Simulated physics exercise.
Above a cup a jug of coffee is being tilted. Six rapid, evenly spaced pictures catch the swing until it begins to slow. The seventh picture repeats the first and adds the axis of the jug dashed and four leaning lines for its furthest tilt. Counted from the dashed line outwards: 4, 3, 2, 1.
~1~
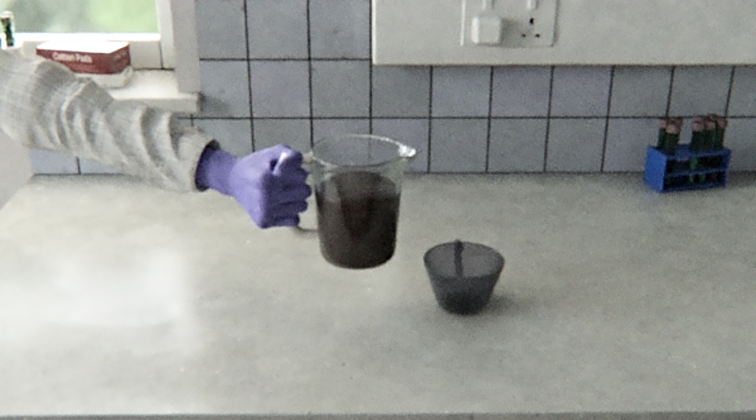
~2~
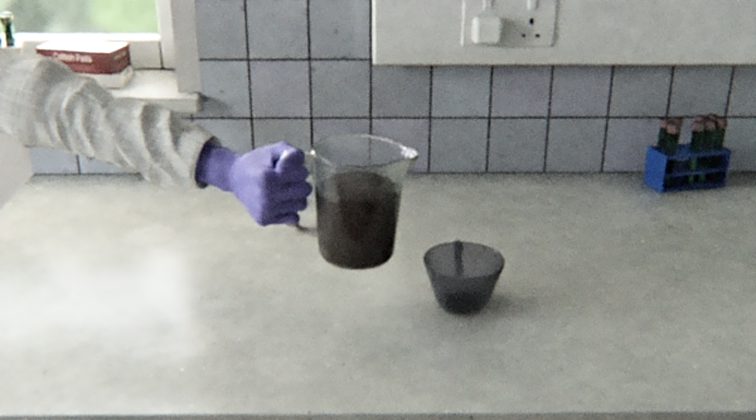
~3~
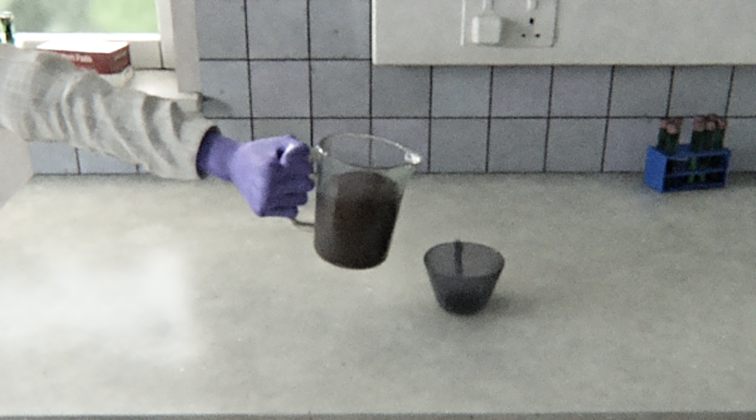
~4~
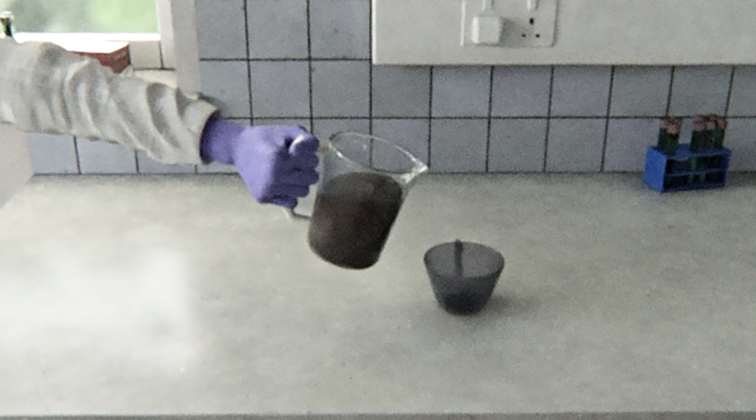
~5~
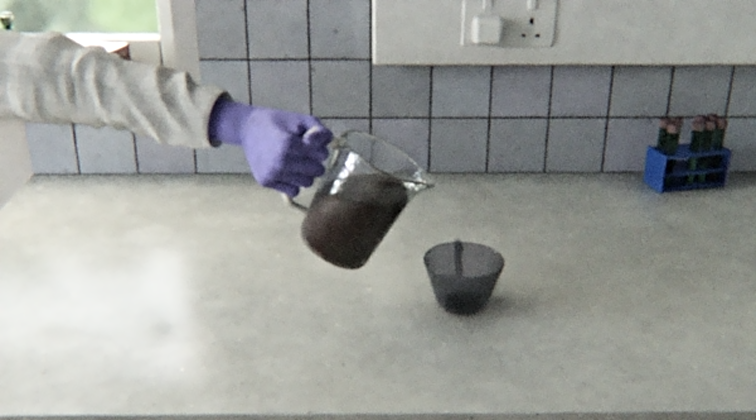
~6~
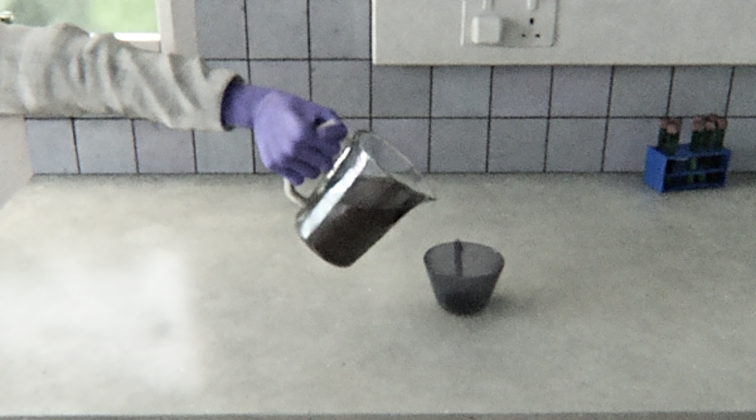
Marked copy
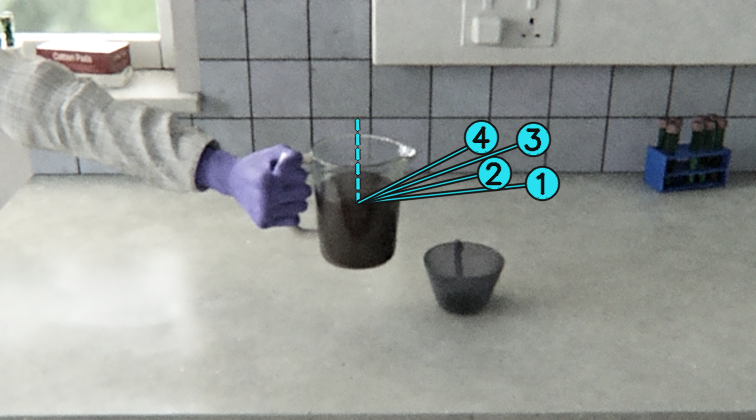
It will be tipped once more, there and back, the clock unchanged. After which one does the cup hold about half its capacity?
It is 4.
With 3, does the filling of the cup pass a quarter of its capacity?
Yes, clearly.
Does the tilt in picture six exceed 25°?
Yes, it does.
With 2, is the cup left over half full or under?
Over half.
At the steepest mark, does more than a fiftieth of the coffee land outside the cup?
Yes, it does.
In cyan, 1 at (525, 185); 2 at (477, 175); 3 at (517, 145); 4 at (466, 147).
If 1 is chosen, the cup ends with about 84 % of what it can hold; 28 % of the coffee is spilt.
If 2 is chosen, the cup ends with about 73 % of what it can hold; 20 % of the coffee is spilt.
If 3 is chosen, the cup ends with about 62 % of what it can hold; 10 % of the coffee is spilt.
If 4 is chosen, the cup ends with about 48 % of what it can hold; 3 % of the coffee is spilt.
